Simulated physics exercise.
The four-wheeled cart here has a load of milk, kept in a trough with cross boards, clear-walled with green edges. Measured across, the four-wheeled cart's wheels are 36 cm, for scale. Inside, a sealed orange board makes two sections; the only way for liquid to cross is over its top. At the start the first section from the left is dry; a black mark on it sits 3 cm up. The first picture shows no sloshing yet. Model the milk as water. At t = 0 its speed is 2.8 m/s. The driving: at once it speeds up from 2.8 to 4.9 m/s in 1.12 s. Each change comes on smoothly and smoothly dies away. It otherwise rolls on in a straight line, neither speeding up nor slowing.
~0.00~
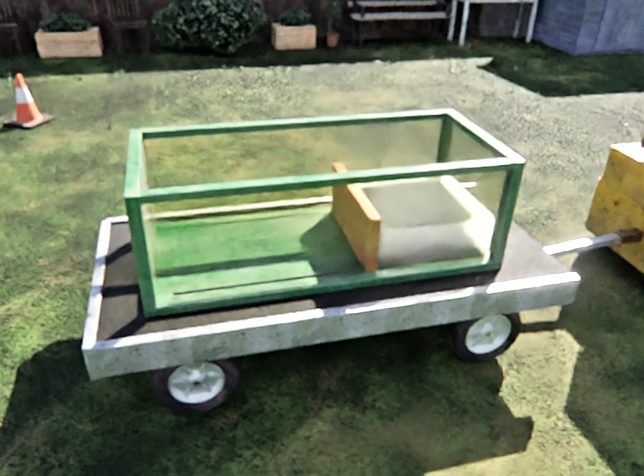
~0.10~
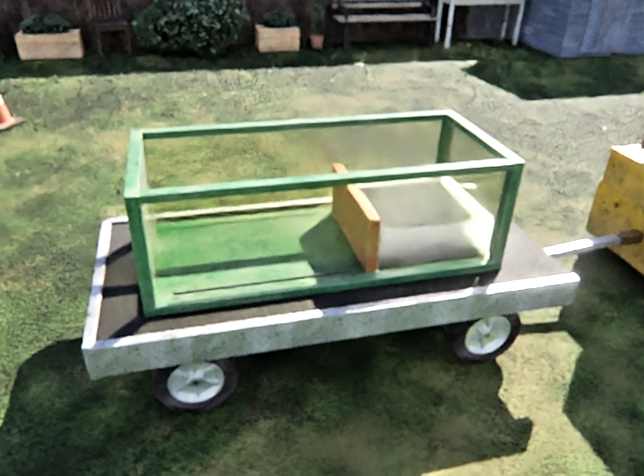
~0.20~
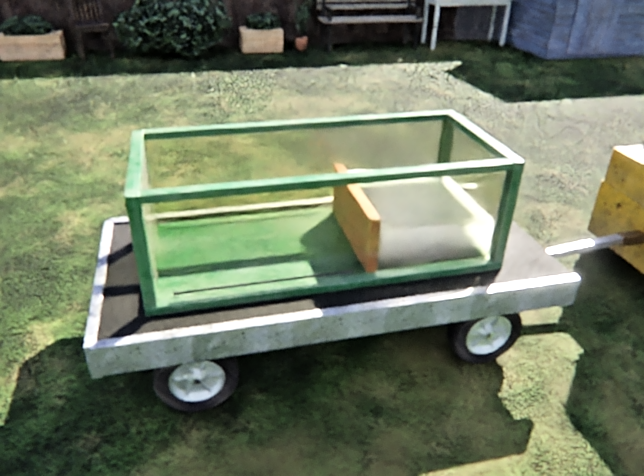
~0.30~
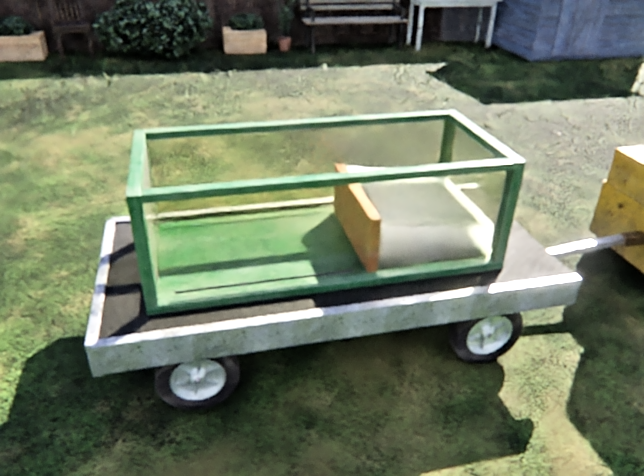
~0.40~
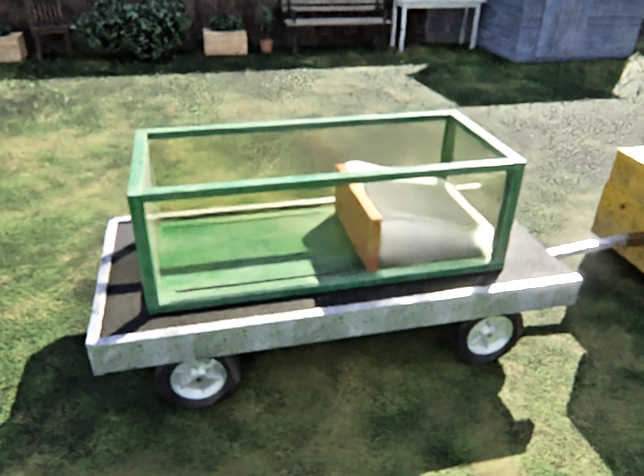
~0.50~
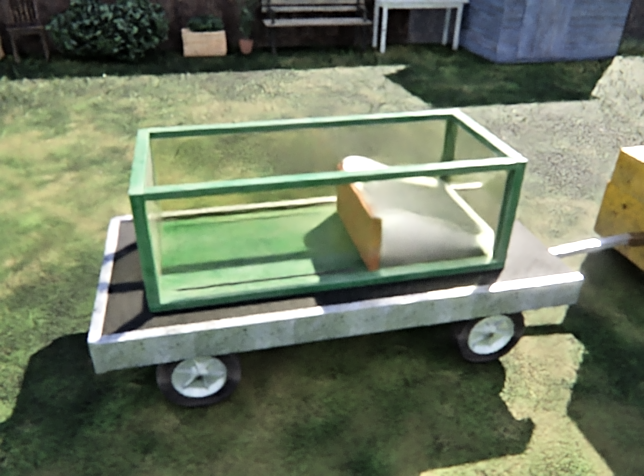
The video shows a four-wheeled cart rolling right behind a partly visible yellow object, carrying a clear-walled, green-edged trough; milk in its right section gradually climbs toward the orange cross board, bulging at its top.
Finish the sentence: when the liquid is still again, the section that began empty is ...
... partly filled, under its line.
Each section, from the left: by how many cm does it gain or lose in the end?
Going from the left, it's 1 up and then 2 down.
After 0.90 s the sections hold 1, 20 cm, left to right.
After 1.30 s the sections hold 1, 20 cm, left to right.
After 1.80 s the sections hold 1, 20 cm, left to right.
After 4.11 s the sections hold 1, 20 cm, left to right.
